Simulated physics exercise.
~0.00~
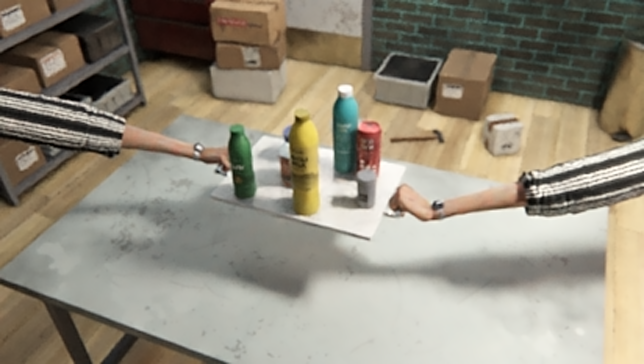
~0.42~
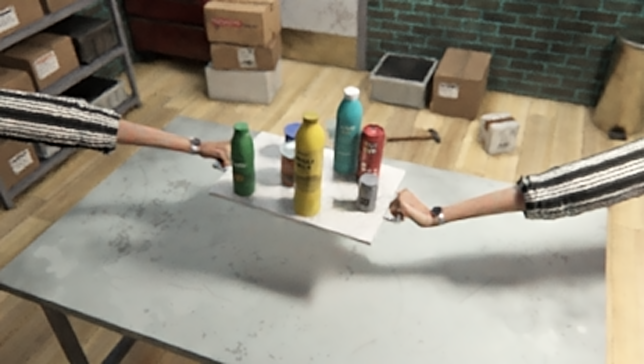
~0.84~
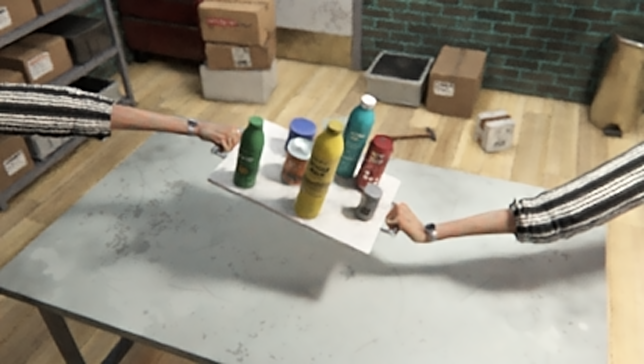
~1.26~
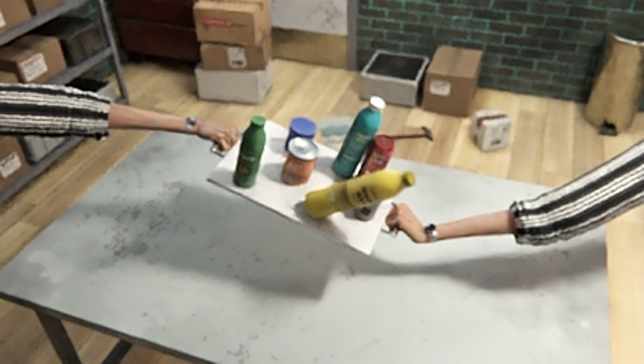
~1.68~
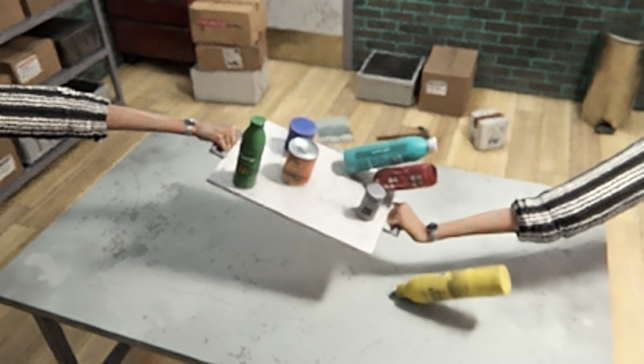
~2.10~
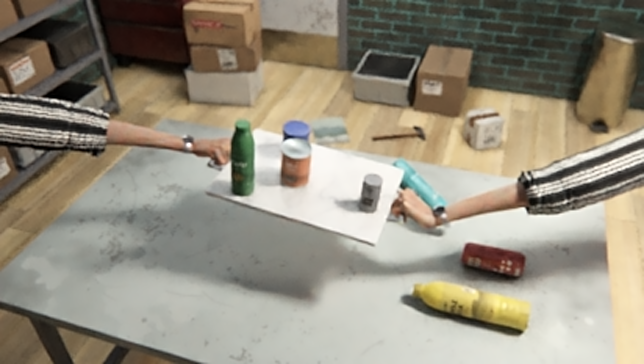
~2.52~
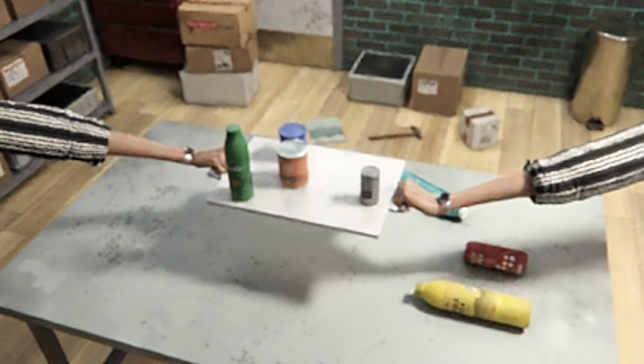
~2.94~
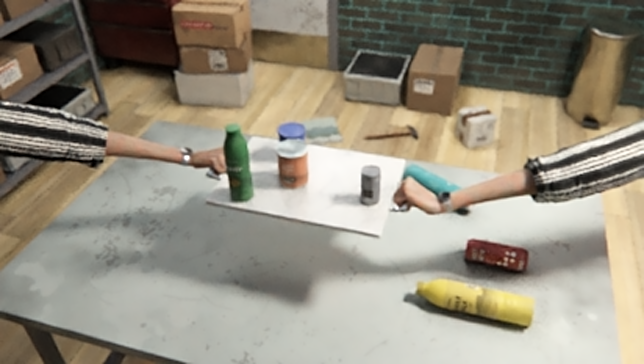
Two hands in black-and-white striped sleeves hold a flat white tray above a grey table in a storeroom with boxes, shelves and a brick wall, seen from slightly above. On it stand a green bottle at left, a blue tin and an orange tin, a tall yellow bottle in front, and a turquoise bottle, red can and small grey shaker towards the right. The tray tips down to the right, and the yellow bottle topples and drops off. The red can and turquoise bottle fall over and follow. The hands level the tray, leaving the green bottle, both tins and shaker upright, while the fallen three lie on the table.
